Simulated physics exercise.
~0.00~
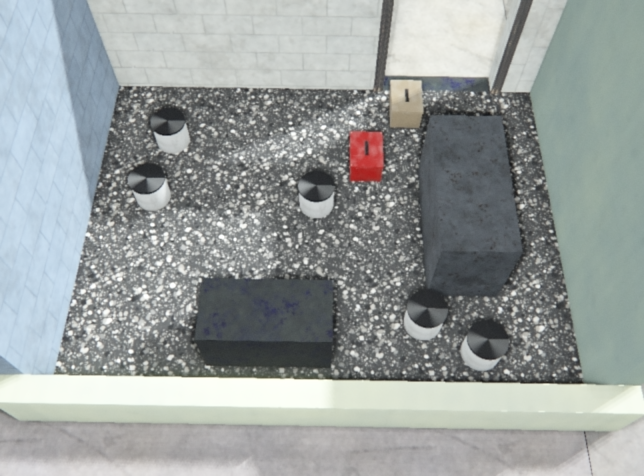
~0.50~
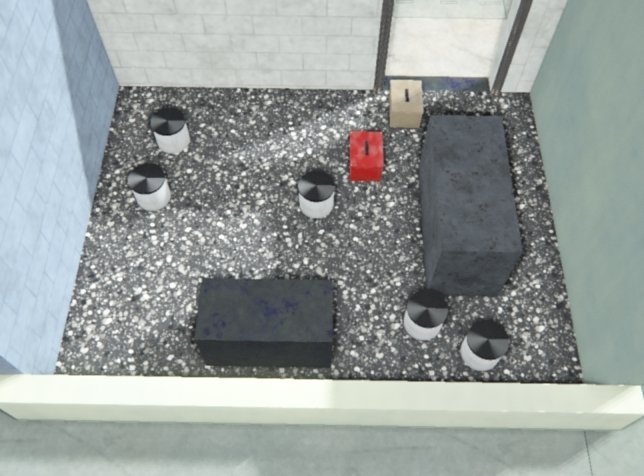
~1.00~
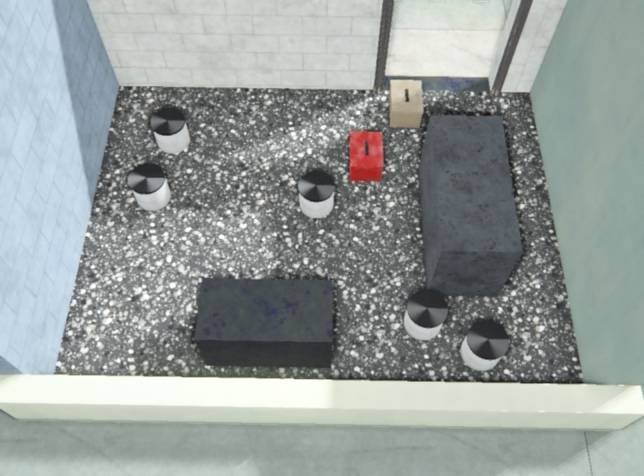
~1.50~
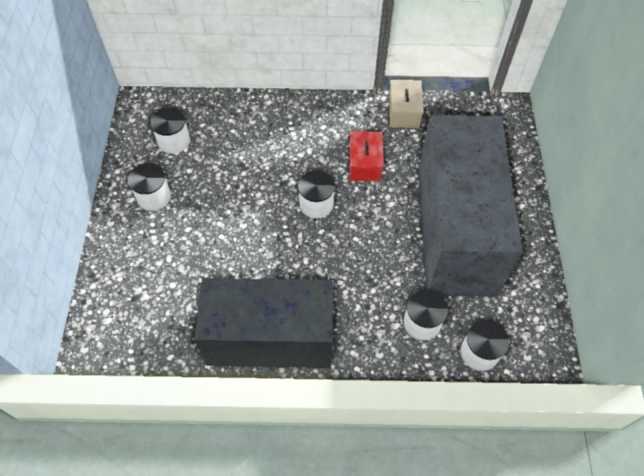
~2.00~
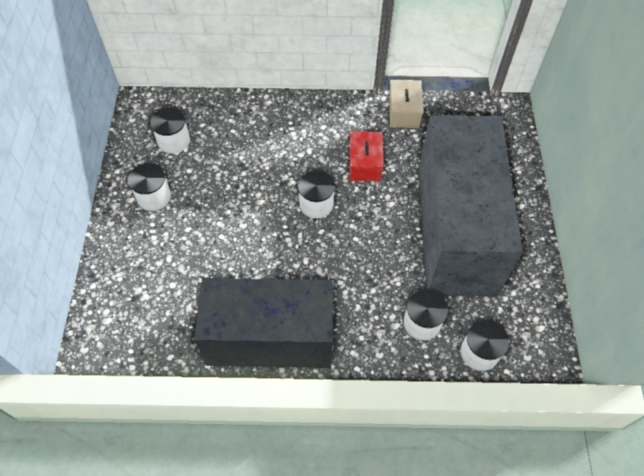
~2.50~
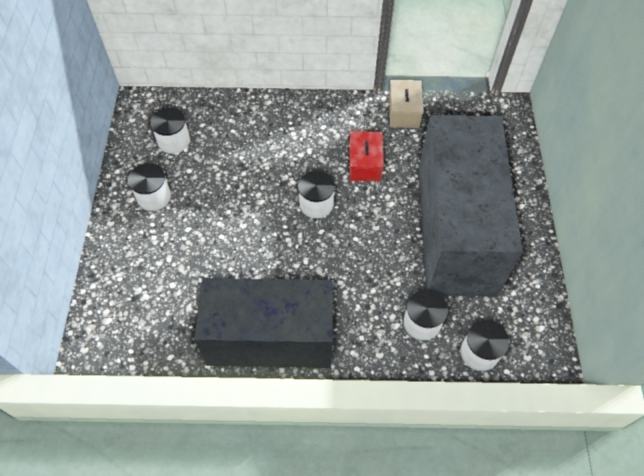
In a ground-floor office with a speckled floor, five pails, a red tote and a tan one stood around two dark blocks, and none of them moved as the light outside turned slightly greener.
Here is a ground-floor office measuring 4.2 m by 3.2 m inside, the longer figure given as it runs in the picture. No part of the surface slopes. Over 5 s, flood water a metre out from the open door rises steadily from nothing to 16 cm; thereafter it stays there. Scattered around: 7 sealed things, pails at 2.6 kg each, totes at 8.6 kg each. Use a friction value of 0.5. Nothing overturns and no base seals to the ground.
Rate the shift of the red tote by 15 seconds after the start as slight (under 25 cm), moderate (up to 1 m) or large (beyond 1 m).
Large.
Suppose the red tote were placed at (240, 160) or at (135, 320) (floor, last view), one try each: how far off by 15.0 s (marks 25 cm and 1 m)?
A small shift, then a small shift.
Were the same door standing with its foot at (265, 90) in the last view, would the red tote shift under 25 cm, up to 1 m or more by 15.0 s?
Well, the red tote sits tight in that setup.
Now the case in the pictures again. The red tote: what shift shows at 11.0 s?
About 100 cm by then.
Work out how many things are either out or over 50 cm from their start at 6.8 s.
That would be 1.
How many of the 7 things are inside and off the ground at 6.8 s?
Then: 0.
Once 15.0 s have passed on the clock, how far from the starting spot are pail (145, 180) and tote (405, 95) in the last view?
One is off by 40 cm, the other by 80 cm, in the order asked.
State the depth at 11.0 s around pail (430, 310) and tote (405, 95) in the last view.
Close to 7 and 4 centimetres.
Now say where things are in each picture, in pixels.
In the first frame, the red tote at (367, 149) rests on the ground; 0.0 m2 under water; 0 of 7 have shifted.
In the second frame, the red tote at (367, 149) rests on the ground; water covers 0.0 m2; 0 of 7 have shifted.
In the third frame, the red tote at (367, 149) rests on the ground; water covers 0.0 m2; 0 of 7 have shifted.
In the fourth frame, the red tote at (367, 149), on the bottom; 0.0 m2 under water; 0 of 7 have shifted.
In the fifth frame, the red tote at (367, 149) rests on the ground; water covers 0.0 m2; 0 of 7 have shifted.
In the sixth frame, the red tote at (367, 149) rests on the ground; water covers 0.0 m2; 0 of 7 have shifted.
After 3.5 s the red tote is near (367, 149), 0.0 m from its start, aground; 0 afloat.
After 6.8 s the red tote is near (339, 159), 0.3 m from its start, aground; 0 afloat.
After 11.0 s the red tote is near (267, 198), 1.0 m from its start, aground; 4 afloat.
After 15.0 s the red tote is near (96, 282), 2.6 m from its start, afloat; 7 afloat.
